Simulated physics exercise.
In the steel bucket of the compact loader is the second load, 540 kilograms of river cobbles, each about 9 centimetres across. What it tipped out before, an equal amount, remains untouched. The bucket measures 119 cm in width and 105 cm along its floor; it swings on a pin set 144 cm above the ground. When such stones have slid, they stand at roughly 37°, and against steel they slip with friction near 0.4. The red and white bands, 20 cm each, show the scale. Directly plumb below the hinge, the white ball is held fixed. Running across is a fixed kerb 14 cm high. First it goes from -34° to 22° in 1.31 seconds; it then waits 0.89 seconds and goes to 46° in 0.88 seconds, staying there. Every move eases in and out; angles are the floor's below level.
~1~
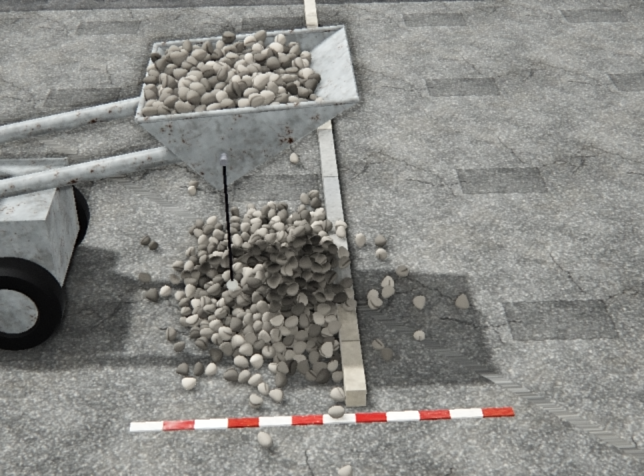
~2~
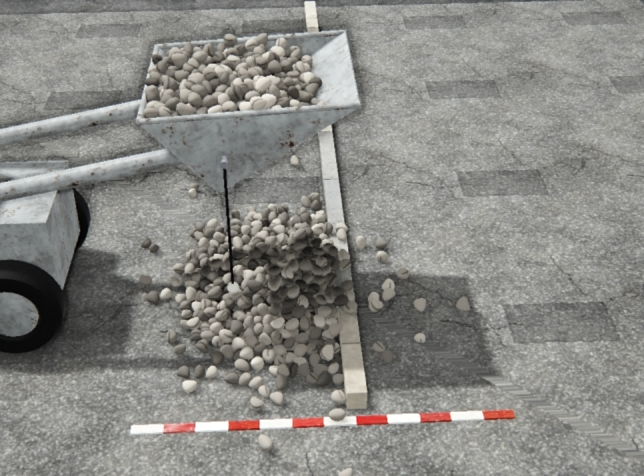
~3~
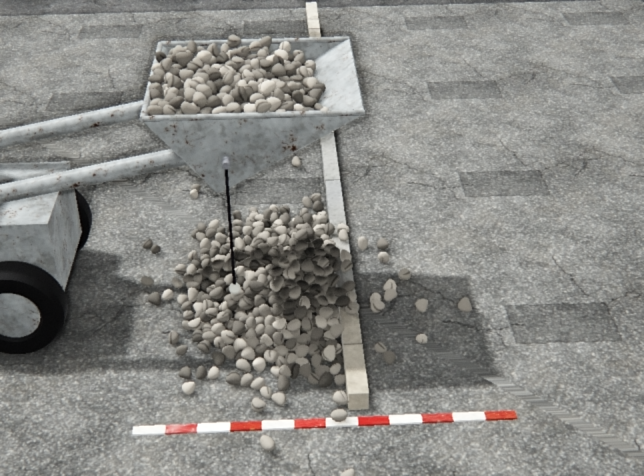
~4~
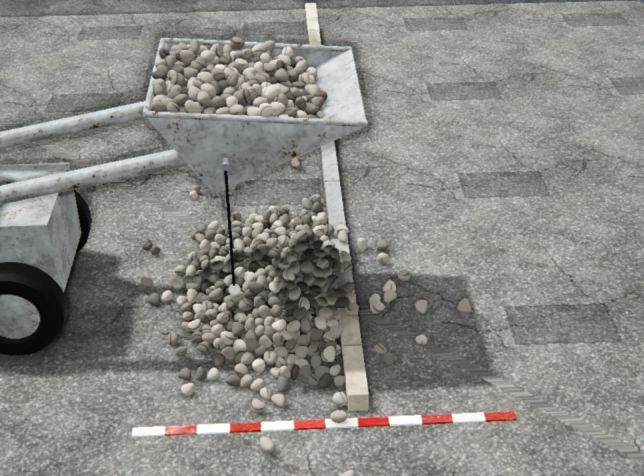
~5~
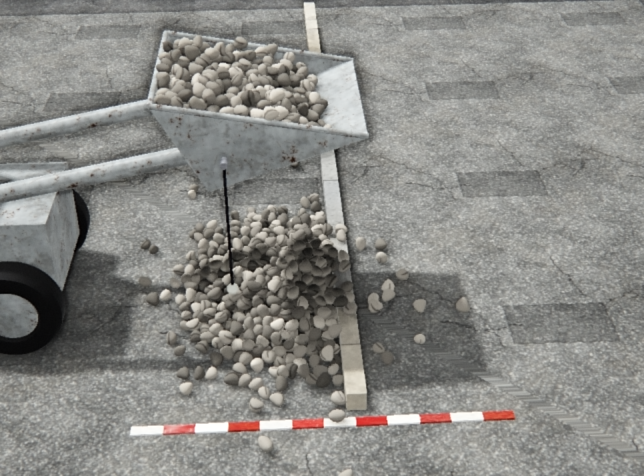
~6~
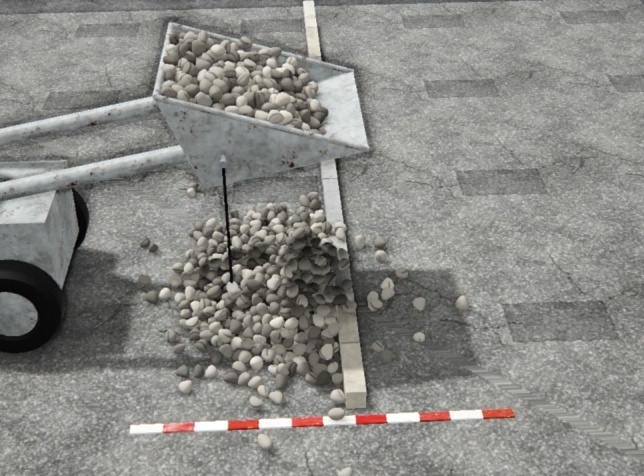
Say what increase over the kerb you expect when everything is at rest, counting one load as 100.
Some 95 per cent is added.
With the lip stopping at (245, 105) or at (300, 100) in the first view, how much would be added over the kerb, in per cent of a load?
Some 30 percent, and then 70 percent.
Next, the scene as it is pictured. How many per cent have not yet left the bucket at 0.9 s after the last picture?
90 % still inside.
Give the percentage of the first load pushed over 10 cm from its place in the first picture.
Roughly 0 per cent of them.
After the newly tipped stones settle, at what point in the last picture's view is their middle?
I'd put their centre close to (406, 276).
Then, 0.4 s after the last picture the floor is at 13°; in per cent of one load, 100 in the bucket, 98 on this side of the kerb, 2 over the kerb; the foremost stones are at (404, 286).
Then, 0.9 s after the last picture the floor is at 22°; in per cent of one load, 91 in the bucket, 100 on this side of the kerb, 9 over the kerb; the foremost stones are at (406, 280).
Then, 3.0 s after the last picture the floor is at 46°; in per cent of one load, 0 in the bucket, 102 on this side of the kerb, 98 over the kerb; the foremost stones are at (589, 272).
Then, 5.7 s after the last picture the floor is at 46°; in per cent of one load, 0 in the bucket, 102 on this side of the kerb, 98 over the kerb; the foremost stones are at (589, 272). Net gain over the kerb, 95.
